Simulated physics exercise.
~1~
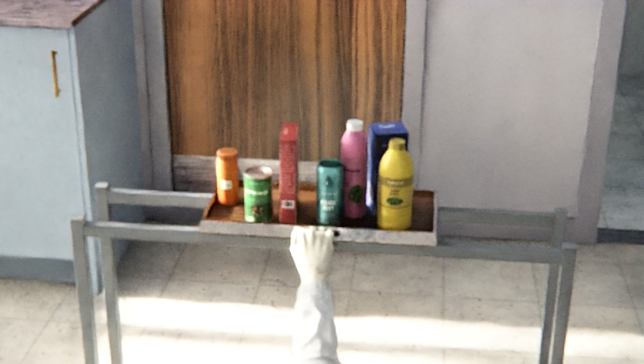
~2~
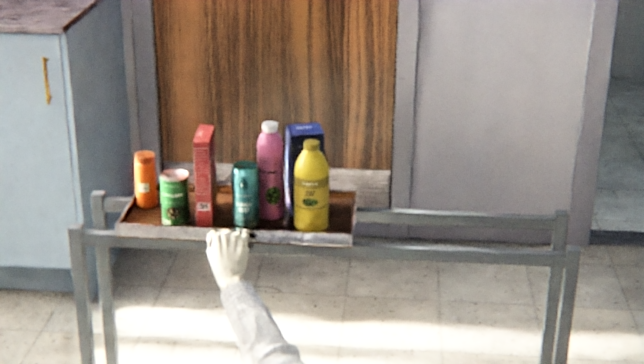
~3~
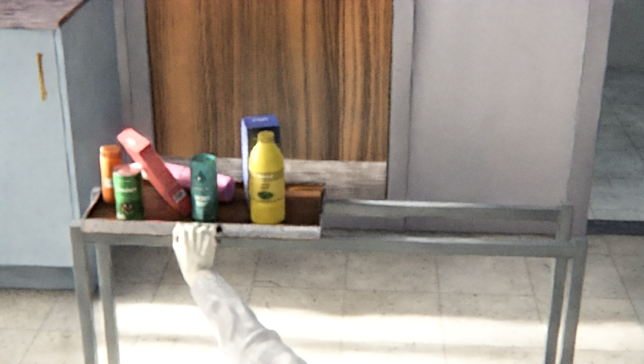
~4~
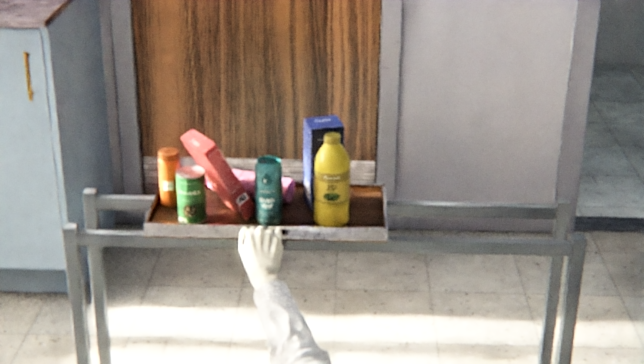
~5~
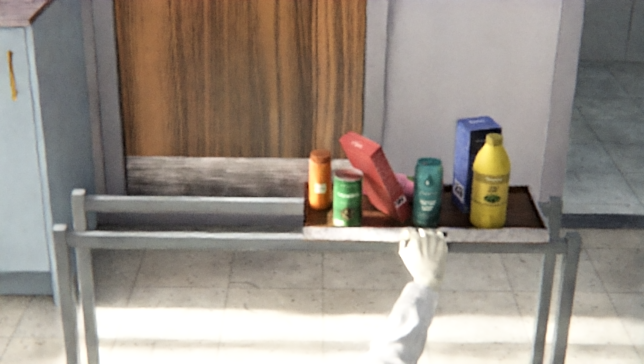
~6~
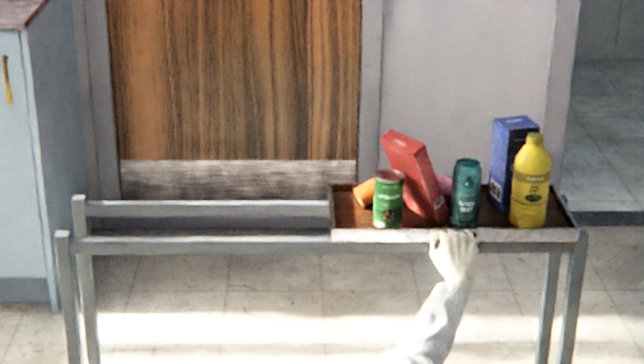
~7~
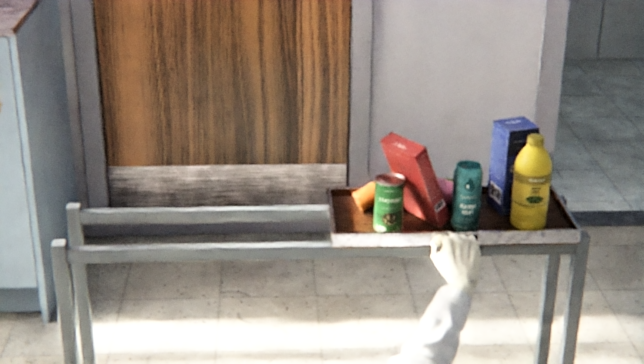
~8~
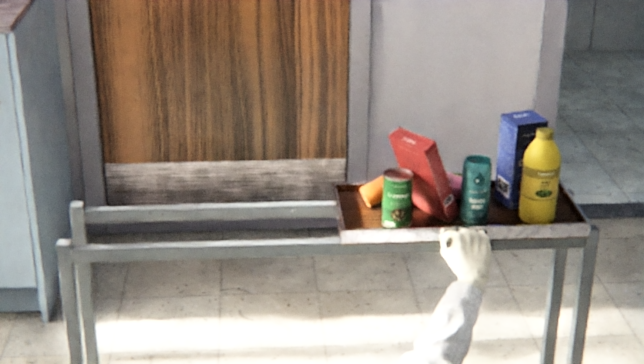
We see a gloved hand slide a tray of bottles, tins and packets left along a metal frame, where the pink bottle topples and the red packet tips over, leaning. The hand then slides it right, the orange shaker falls too, and the tray rests at the right end.
